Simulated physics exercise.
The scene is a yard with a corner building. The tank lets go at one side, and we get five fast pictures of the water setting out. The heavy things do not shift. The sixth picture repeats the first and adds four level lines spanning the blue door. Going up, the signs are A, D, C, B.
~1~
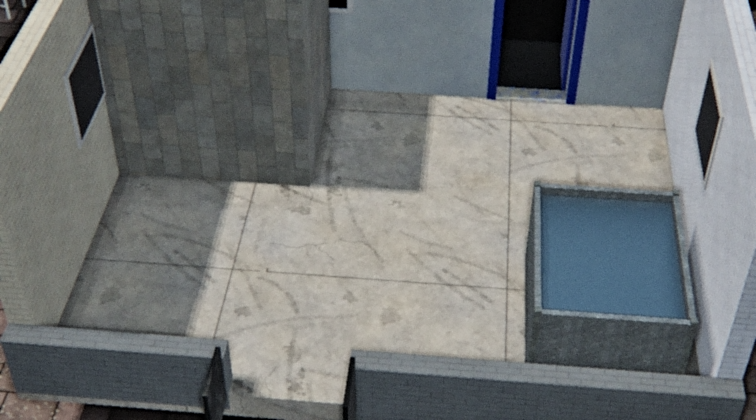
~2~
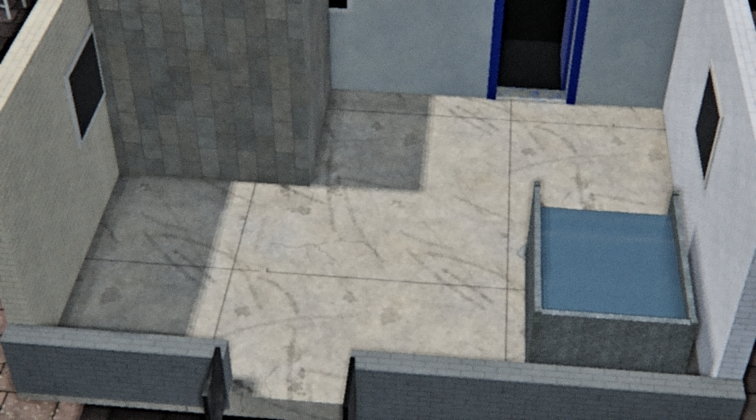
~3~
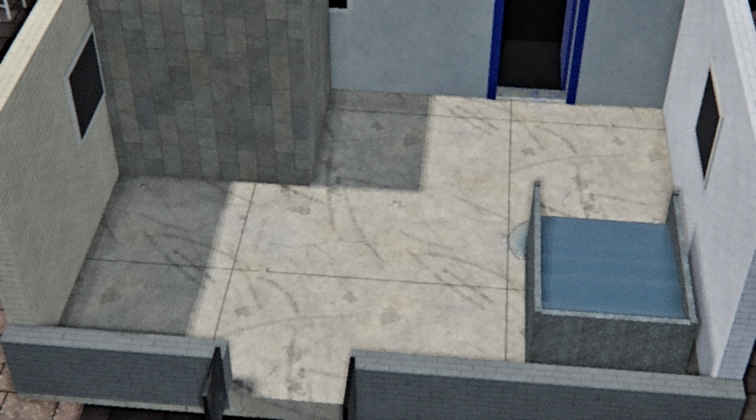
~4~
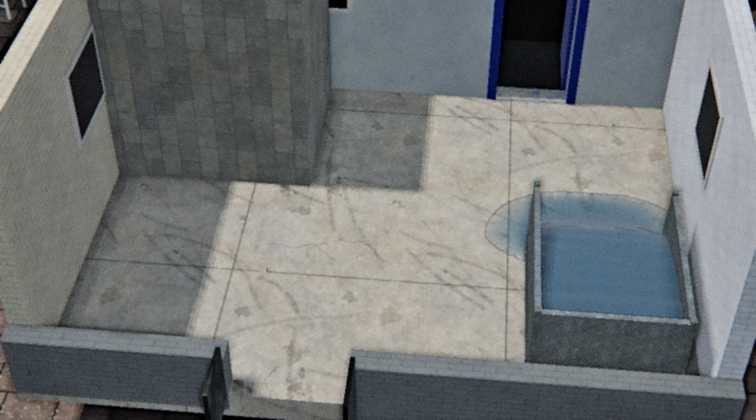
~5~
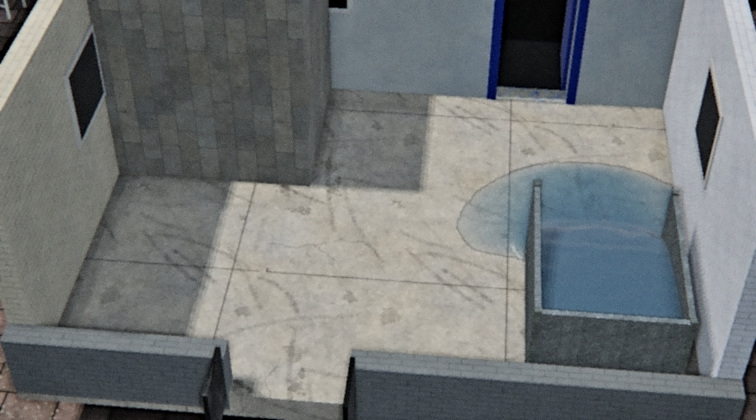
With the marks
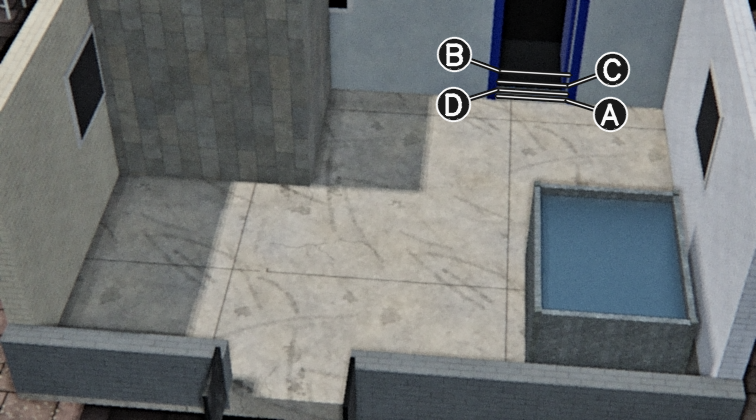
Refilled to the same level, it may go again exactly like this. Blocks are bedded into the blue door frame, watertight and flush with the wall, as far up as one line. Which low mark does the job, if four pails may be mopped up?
Use height B.
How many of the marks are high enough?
One.
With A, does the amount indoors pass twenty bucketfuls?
Yes.
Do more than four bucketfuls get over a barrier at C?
Yes, that goes wrong.
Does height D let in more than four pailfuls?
Yes, that goes wrong.
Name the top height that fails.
It is C.
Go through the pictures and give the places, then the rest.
Water in the tank at rest, its middle at (610, 255); foot of the blue doorway at (531, 101); open gate at (289, 341).
Water covers 2 % of the ground, its front hidden from here.
Water covers 4 % of the ground and shows as far out as (522, 252).
Water covers 8 % of the ground and shows as far out as (507, 210).
Water covers 14 % of the ground and shows as far out as (548, 166).
On the marked copy, A at (531, 98); B at (534, 72); C at (533, 83); D at (532, 92); from the bottom up A, D, C, B.
For height A, dozens of bucketfuls pour in.
For height B, a splash gets over, under a bucket.
For height C, about 9 bucketfuls get in.
For height D, dozens of bucketfuls pour in.
